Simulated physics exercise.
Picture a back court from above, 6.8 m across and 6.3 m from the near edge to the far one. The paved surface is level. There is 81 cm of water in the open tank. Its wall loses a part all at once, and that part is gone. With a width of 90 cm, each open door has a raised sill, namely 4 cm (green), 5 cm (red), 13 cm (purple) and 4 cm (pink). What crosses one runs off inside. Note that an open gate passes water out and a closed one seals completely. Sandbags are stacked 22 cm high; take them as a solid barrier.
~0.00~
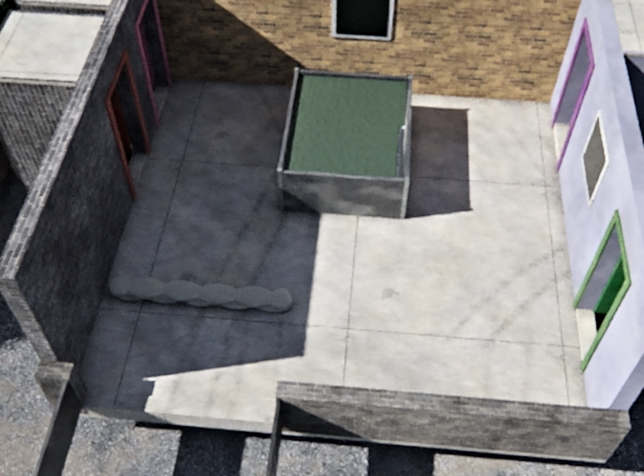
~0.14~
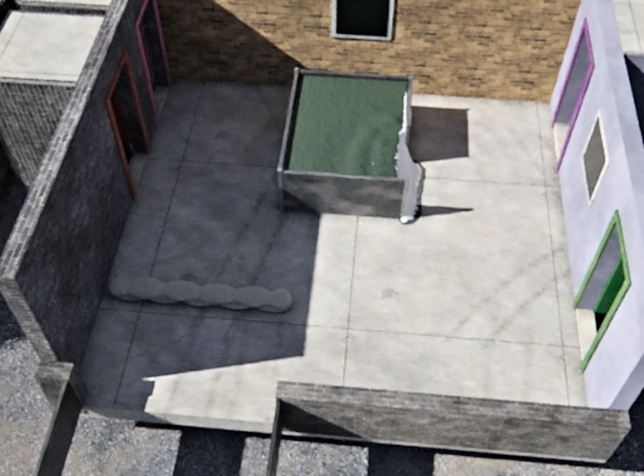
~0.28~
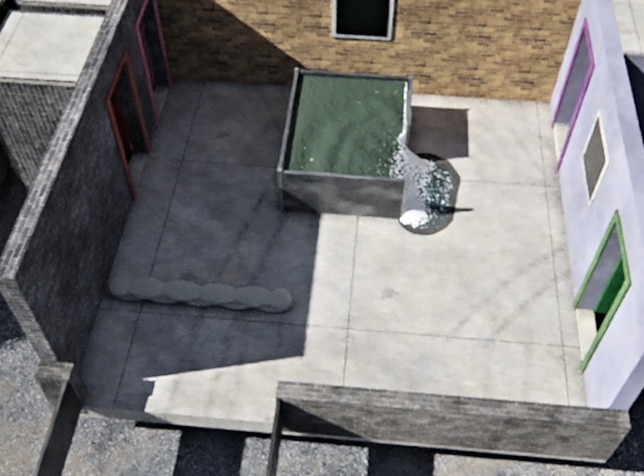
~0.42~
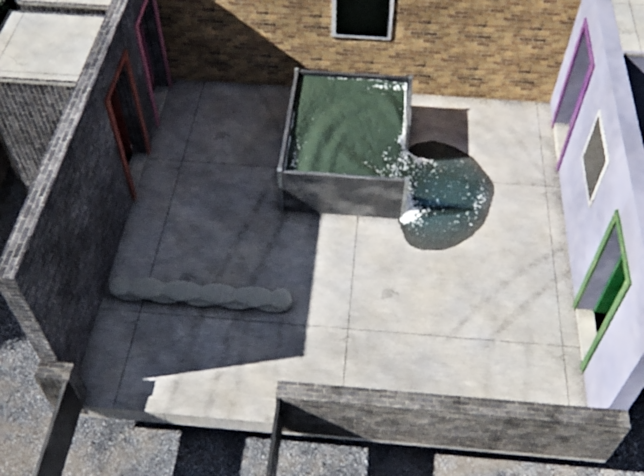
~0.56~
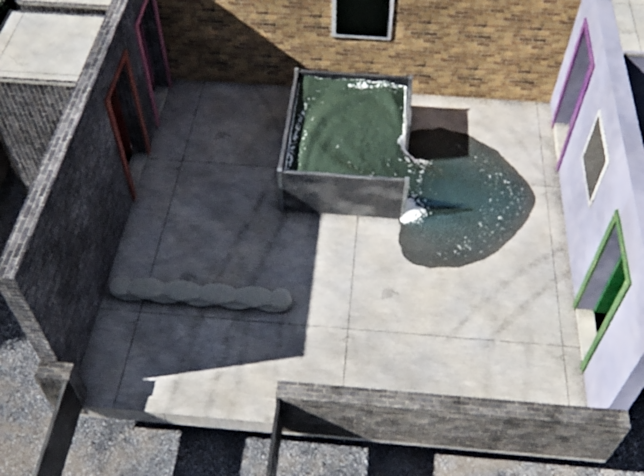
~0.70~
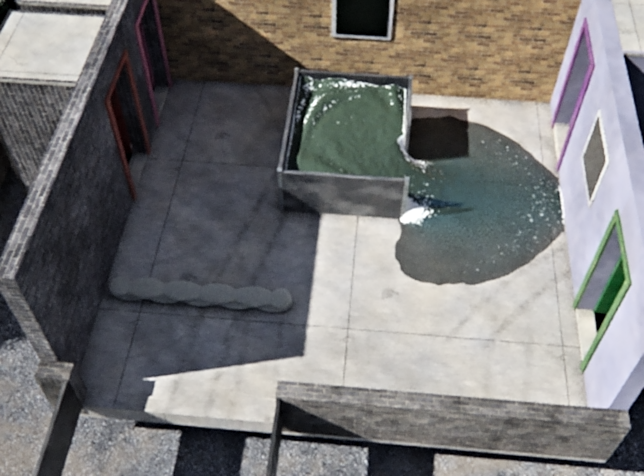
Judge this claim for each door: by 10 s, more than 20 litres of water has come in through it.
One by one: The green door lets the inflow top the limit, the red door holds the inflow within the limit, the purple door lets the inflow top the limit, the pink door lets the inflow top the limit.
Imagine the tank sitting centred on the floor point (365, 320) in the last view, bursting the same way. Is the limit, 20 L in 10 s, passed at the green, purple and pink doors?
Well, green ends up beyond the mark, purple ends up inside the mark and pink ends up beyond the mark.
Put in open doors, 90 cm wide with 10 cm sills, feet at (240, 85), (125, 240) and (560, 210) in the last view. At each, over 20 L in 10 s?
In turn: Short of it, short of it, beyond it.
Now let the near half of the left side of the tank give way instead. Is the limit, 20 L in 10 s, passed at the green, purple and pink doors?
Green short, purple short, pink beyond.
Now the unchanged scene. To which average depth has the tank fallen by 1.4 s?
It averages close to 53 centimetres.
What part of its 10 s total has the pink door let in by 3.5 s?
Share by then: ~ 0 %.
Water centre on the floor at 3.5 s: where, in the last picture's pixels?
Near (431, 208).
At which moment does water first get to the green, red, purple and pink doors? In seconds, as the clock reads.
Doors: Green 1.3 s / red 6.0 s / purple 0.9 s / pink 5.0 s.
After 1.4 s water covers 25 % of the floor and is deepest (42 cm) near (553, 218); green door 8 cm at the sill, 0 L in, red door not reached, purple door 25 cm at the sill, 10 L in, pink door not reached.
After 2.2 s water covers 30 % of the floor and is deepest (46 cm) near (578, 432); green door 15 cm at the sill, 29 L in, red door not reached, purple door 24 cm at the sill, 51 L in, pink door not reached.
After 3.5 s water covers 45 % of the floor and is deepest (29 cm) near (541, 109); green door 10 cm at the sill, 75 L in, red door not reached, purple door 22 cm at the sill, 93 L in, pink door not reached.
After 6.0 s water covers 75 % of the floor and is deepest (20 cm) near (563, 431); green door 11 cm at the sill, 130 L in, red door not reached, purple door 14 cm at the sill, 122 L in, pink door 11 cm at the sill, 27 L in.
After 10.0 s water covers 95 % of the floor and is deepest (12 cm) near (86, 353); green door 10 cm at the sill, 208 L in, red door 5 cm at the sill, 1 L in, purple door 8 cm at the sill, 123 L in, pink door 8 cm at the sill, 96 L in.
